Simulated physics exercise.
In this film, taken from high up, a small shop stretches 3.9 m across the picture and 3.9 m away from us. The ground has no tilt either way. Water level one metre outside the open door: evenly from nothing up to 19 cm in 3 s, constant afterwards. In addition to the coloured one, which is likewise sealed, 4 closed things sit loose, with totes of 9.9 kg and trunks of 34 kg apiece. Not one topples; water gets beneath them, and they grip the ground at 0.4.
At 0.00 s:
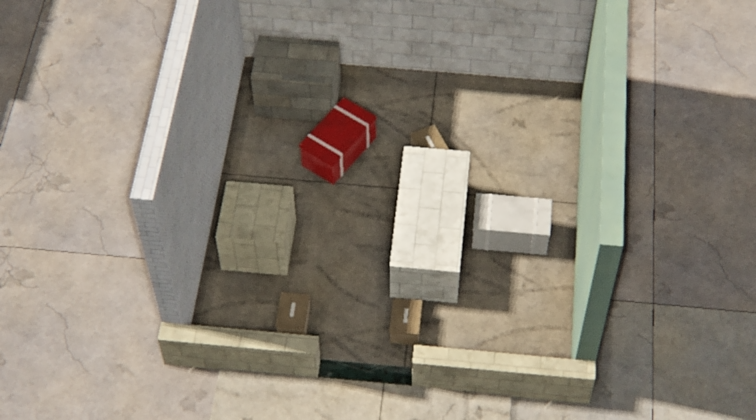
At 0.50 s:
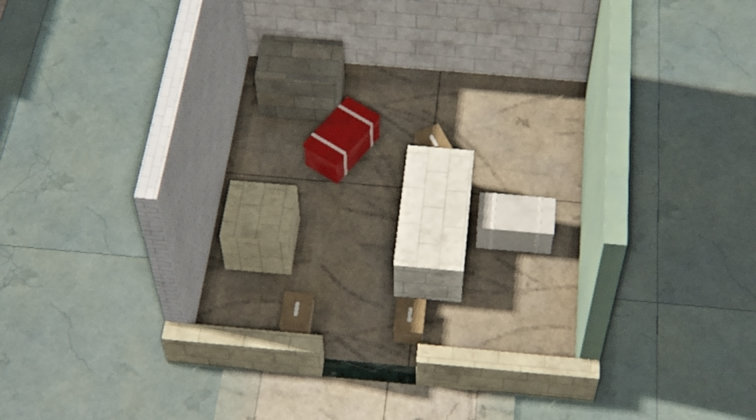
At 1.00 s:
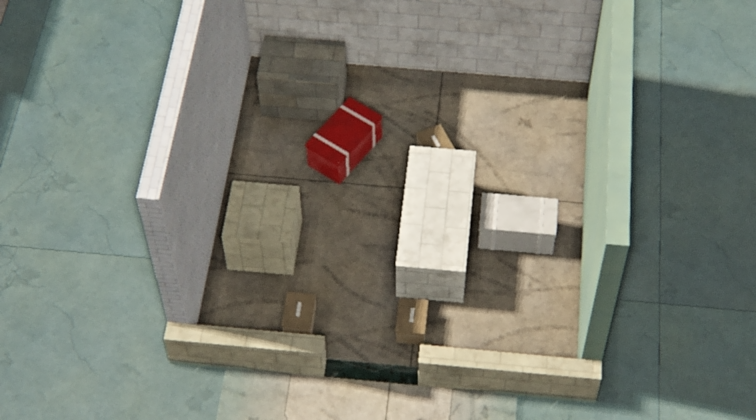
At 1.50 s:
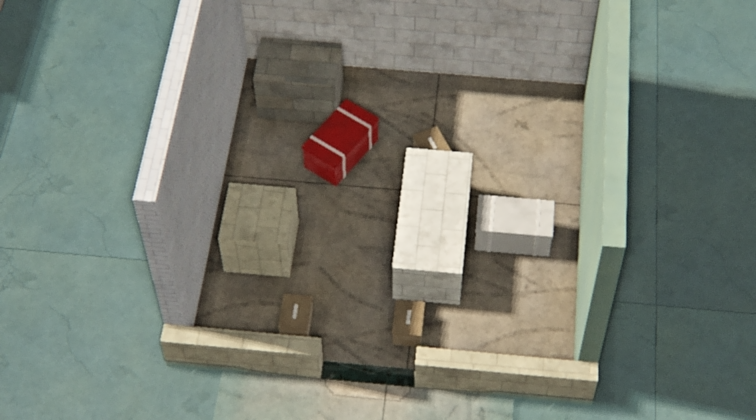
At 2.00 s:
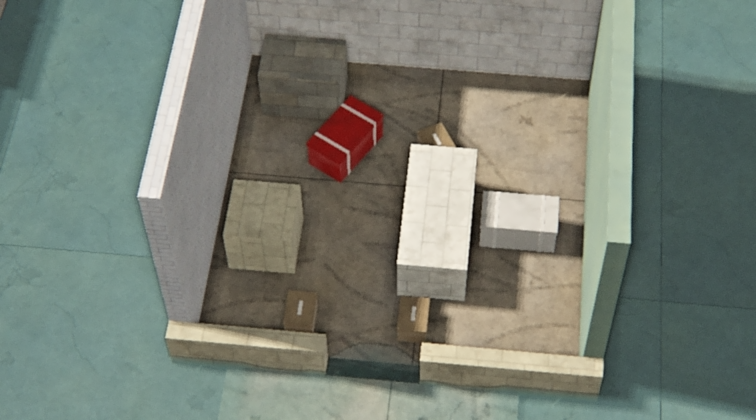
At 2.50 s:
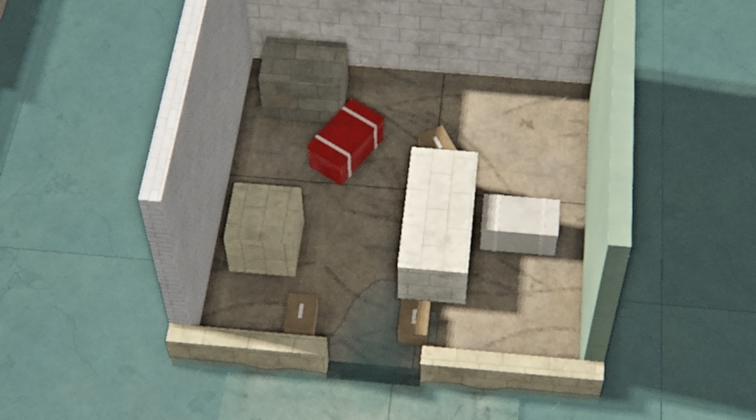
A small shop stands still as water spreads around it and creeps through the doorway.
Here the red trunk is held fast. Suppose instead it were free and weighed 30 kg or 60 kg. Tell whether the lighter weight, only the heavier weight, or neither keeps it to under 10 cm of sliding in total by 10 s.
Answer: Only the heavier weight.
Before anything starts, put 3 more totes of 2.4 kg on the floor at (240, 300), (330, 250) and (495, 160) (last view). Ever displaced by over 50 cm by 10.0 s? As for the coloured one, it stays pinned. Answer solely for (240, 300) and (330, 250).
Below the mark, then above the mark.
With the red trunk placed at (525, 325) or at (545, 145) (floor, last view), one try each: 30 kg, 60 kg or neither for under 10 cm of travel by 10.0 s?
For the first spot only the heavier suffices, for the second only the heavier suffices.
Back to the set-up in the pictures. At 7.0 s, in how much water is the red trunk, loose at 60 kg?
Close to 6 cm deep.
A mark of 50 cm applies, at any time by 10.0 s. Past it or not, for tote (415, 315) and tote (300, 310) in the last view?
First above the mark, second within the mark.
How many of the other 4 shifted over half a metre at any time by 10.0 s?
I make that 1.
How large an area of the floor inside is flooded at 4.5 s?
I'd estimate close to 5.5 m2.
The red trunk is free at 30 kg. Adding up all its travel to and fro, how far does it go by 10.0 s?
Roughly 30 cm.
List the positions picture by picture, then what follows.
In the first frame, the red trunk at (338, 130), on the bottom; 0.0 m2 under water; 0 of 5 have shifted.
In the second frame, the red trunk at (342, 129) rests on the ground; water covers 0.0 m2; 0 of 5 have shifted.
In the third frame, the red trunk at (344, 130), on the bottom; water covers 0.0 m2; 0 of 5 have shifted.
In the fourth frame, the red trunk at (341, 132), on the bottom; water covers 0.0 m2; 0 of 5 have shifted.
In the fifth frame, the red trunk at (345, 128), on the bottom; 0.1 m2 under water; 0 of 5 have shifted.
In the sixth frame, the red trunk at (346, 131), on the bottom; water covers 0.6 m2; 0 of 5 have shifted.
After 3.5 s the red trunk would be 0 cm from its start with 30 kg and 0 cm from its start with 60 kg; 0 cm of water round it then.
After 4.5 s the red trunk would be 2 cm from its start with 30 kg and 0 cm from its start with 60 kg; 6 cm of water round it then.
After 7.0 s the red trunk would be 12 cm from its start with 30 kg and 0 cm from its start with 60 kg; 6 cm of water round it then.
After 10.0 s the red trunk would be 21 cm from its start with 30 kg and 0 cm from its start with 60 kg; 10 cm of water round it then.
